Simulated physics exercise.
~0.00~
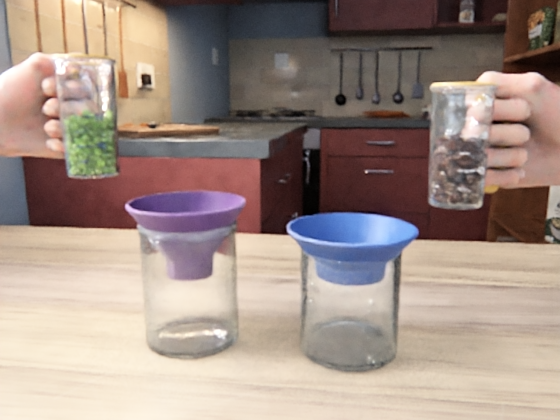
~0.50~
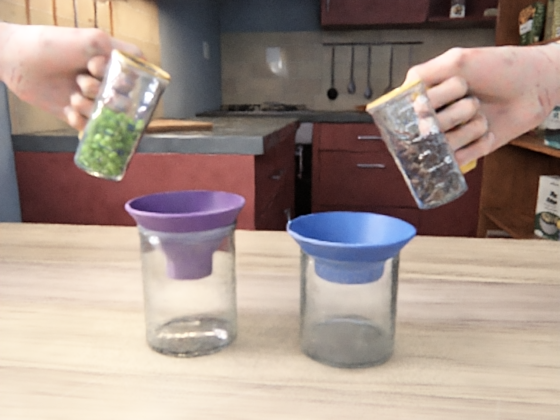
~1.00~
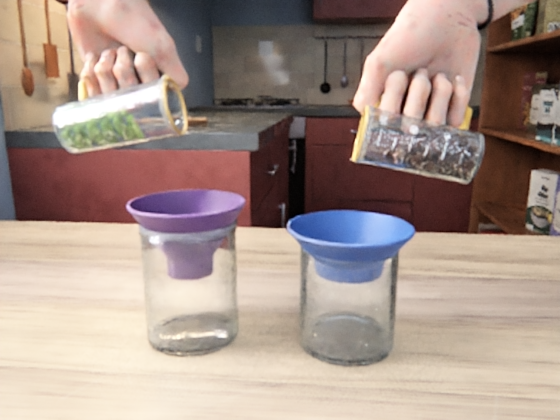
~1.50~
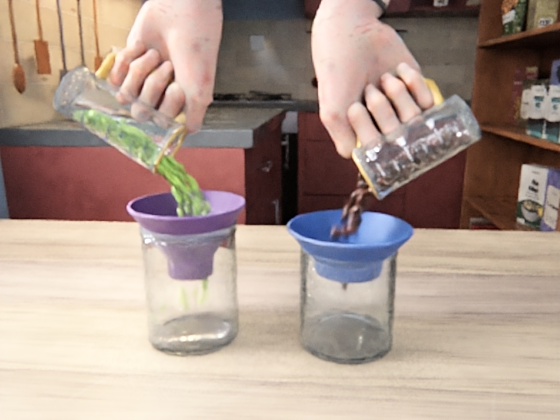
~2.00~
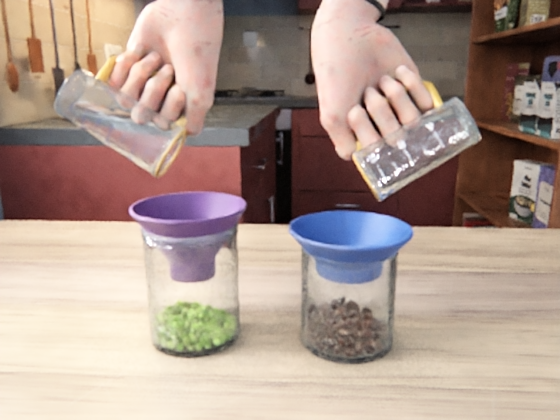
Two hands hold small glass containers upright above a purple funnel on the left and a blue funnel on the right, each set in a clear jar on a pale wooden tabletop. The hands bring the containers inward and lean them, the left one filled with green bits and the right one with dark brown pieces. They tip further onto their sides, with everything still inside. Then both turn mouth down, and green and brown streams pour into the funnels, with a little already dropping through. Finally, both containers are empty, the funnels are clear, and each load rests in its jar.
